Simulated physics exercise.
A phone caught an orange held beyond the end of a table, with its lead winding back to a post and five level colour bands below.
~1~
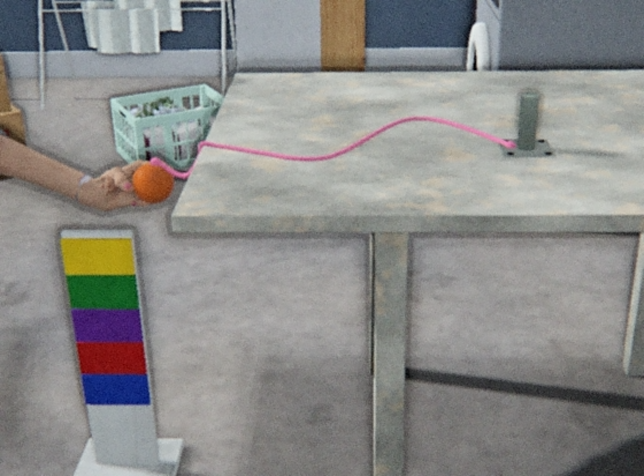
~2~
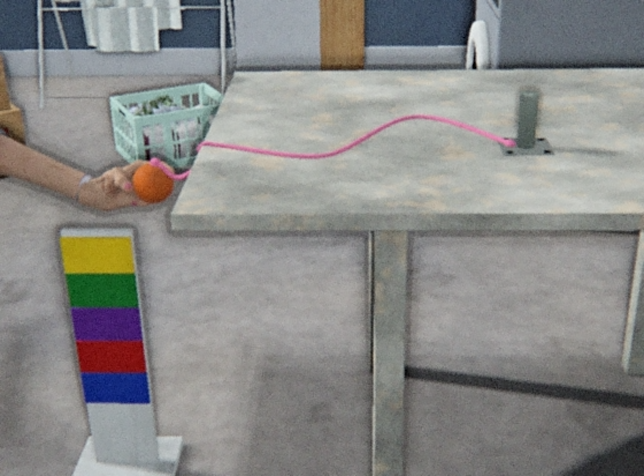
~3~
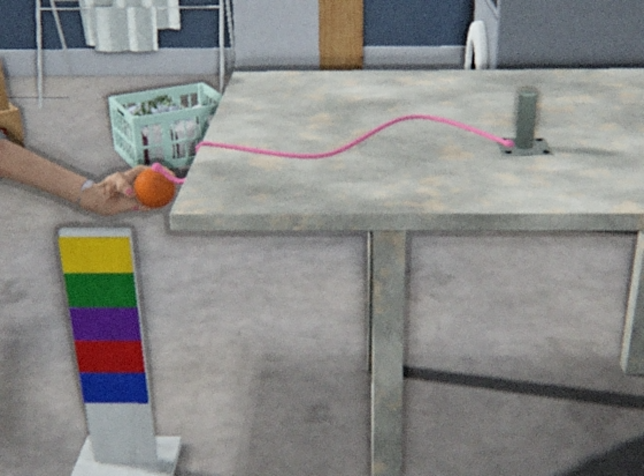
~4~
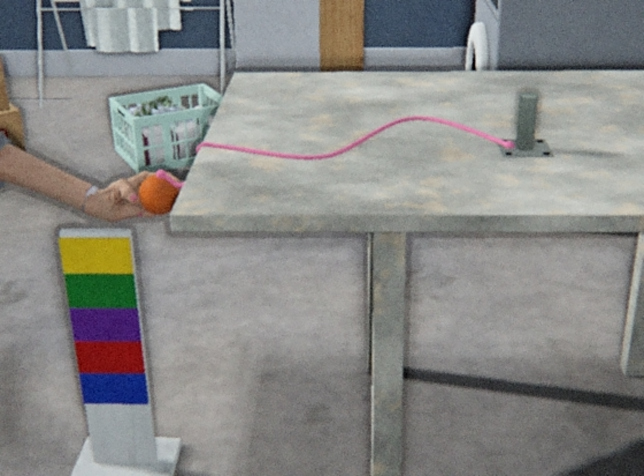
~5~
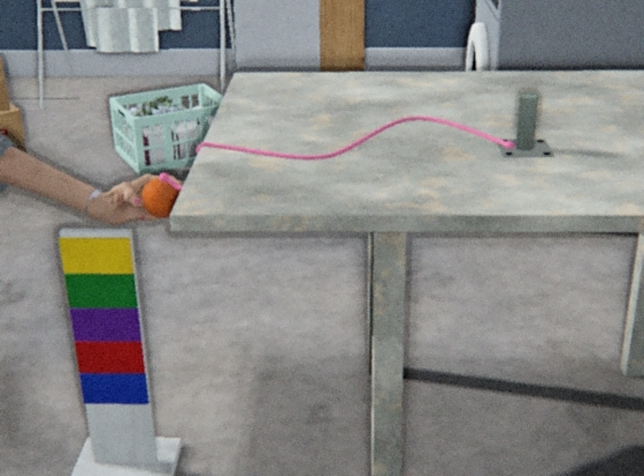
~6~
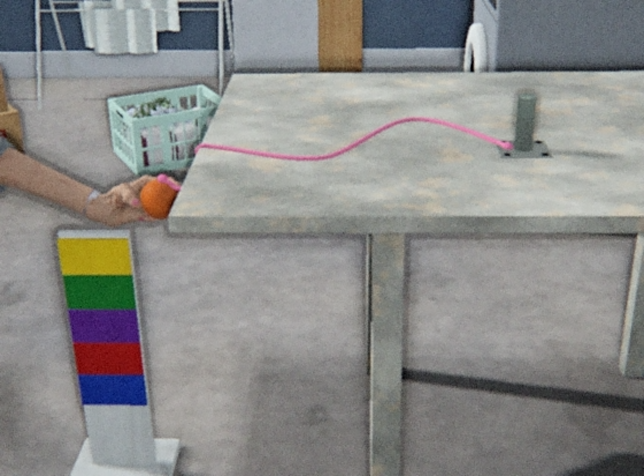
An orange ball held in a hand at the left end of a table shifts slightly down and to the right, then stays nearly still beside the table's edge. The pink cord winding across the tabletop to a short post barely moves, and the colour-banded stand below remains in place.
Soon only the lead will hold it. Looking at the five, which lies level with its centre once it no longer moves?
The purple one lies level with its centre.
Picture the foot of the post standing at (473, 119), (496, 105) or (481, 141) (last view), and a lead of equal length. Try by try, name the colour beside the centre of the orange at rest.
Red; purple; red.
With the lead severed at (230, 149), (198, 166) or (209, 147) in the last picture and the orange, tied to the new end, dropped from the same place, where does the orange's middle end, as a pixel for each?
The three tries give approximately (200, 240), (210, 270) and (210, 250).
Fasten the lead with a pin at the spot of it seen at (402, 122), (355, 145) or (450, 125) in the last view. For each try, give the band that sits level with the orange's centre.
For the first place it's green, for the second yellow, and for the third green.
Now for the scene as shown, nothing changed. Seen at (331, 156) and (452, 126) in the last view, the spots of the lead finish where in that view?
The first one ends up at (234, 140) and the second one at (421, 146).
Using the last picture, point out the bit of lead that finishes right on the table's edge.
In the last picture it is at roughly (297, 159).
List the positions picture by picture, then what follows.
In the first frame, orange (153, 183); yellow (98, 258); green (102, 293); purple (107, 327); red (111, 359); blue (116, 391).
In the second frame, orange (154, 183); lead through (482, 133) (414, 117) (364, 139) (299, 156) (213, 145).
In the third frame, orange (155, 188).
In the fourth frame, orange (160, 195); lead through (481, 135) (414, 119) (363, 140) (298, 158) (212, 146).
In the fifth frame, orange (162, 198).
In the sixth frame, orange (161, 199); lead through (480, 136) (412, 120) (362, 141) (297, 159) (211, 147).
Early on, orange near (241, 321); level with purple.
Midway, orange near (199, 324); level with purple.
Finally, orange near (213, 324); level with purple. Its centre hangs level with the purple band.
